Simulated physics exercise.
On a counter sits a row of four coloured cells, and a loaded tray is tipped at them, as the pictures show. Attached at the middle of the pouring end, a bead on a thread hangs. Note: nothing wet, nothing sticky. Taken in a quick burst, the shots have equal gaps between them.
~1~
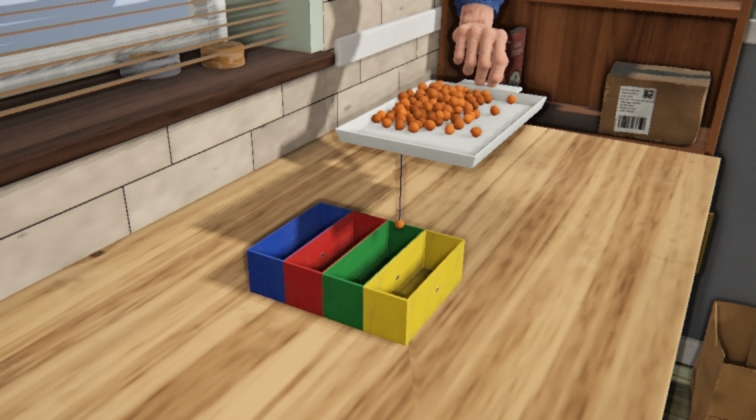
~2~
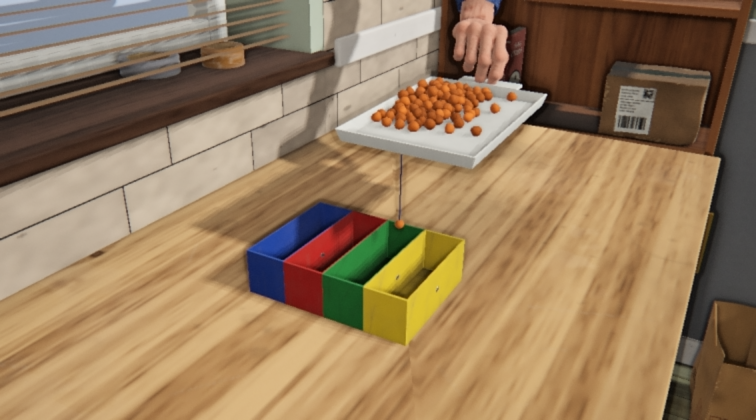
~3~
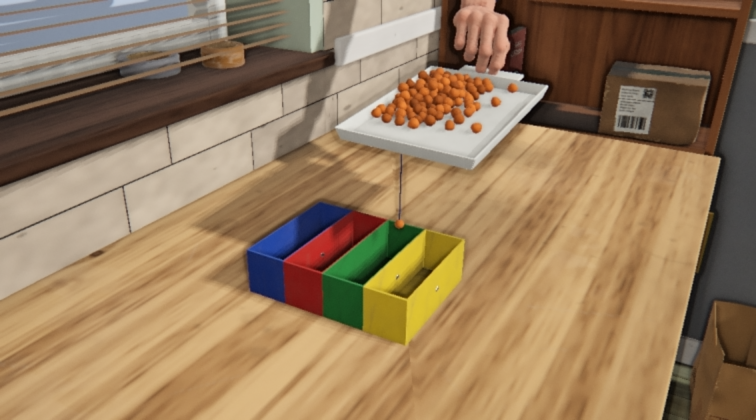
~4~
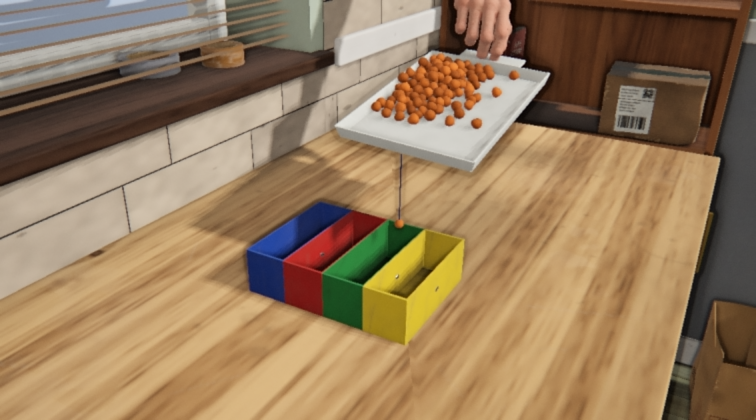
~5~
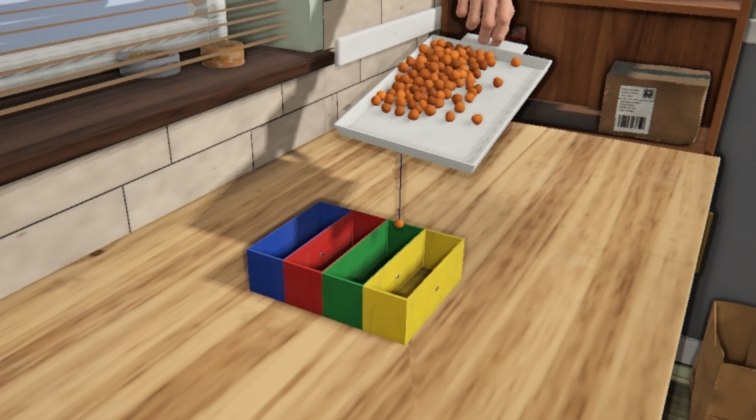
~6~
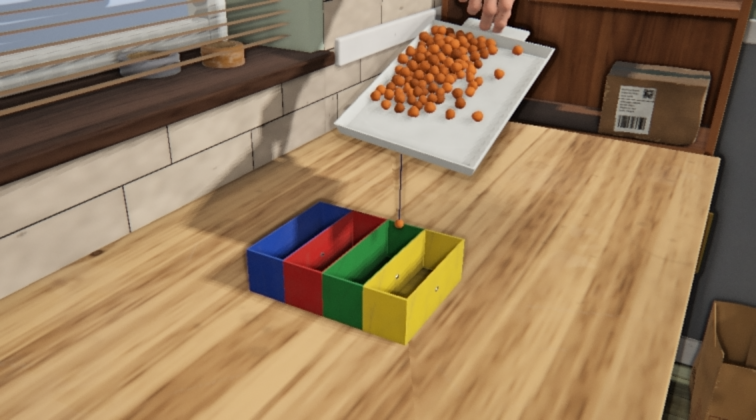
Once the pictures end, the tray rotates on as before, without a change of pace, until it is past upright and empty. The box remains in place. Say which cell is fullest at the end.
The yellow cell is fullest at the end.
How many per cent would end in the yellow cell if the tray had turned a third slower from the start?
Roughly 30 percent, give or take.
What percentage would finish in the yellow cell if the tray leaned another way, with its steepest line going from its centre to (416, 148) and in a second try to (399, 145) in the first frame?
The first comes to 30 %, while the second comes to 20 %.
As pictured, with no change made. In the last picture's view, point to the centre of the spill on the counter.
My estimate puts the centre near (477, 328).
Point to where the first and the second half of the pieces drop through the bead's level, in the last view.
First half (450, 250); second half (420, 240).
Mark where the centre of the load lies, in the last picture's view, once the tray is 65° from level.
Near the pixel (442, 145).
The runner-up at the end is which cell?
I'd say the green cell takes second place.
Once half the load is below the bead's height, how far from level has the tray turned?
Roughly 110 degrees of turn.
Soon after the last picture, tray tipped steeply; most on the tray; a small part in the yellow cell; about a quarter falling or outside the box.
A little later, tray tipped past a quarter turn; about a quarter on the tray; a small part in the yellow cell; a small part in the green cell; about half falling or outside the box.
Later still, tray tipped past a quarter turn; about a third in the yellow cell; about a quarter in the green cell; a stray few in the red cell; a stray few in the blue cell; about half falling or outside the box.
At rest, tray tipped past a quarter turn; about a third in the yellow cell; about a quarter in the green cell; a stray few in the red cell; a stray few in the blue cell; about half outside the box.
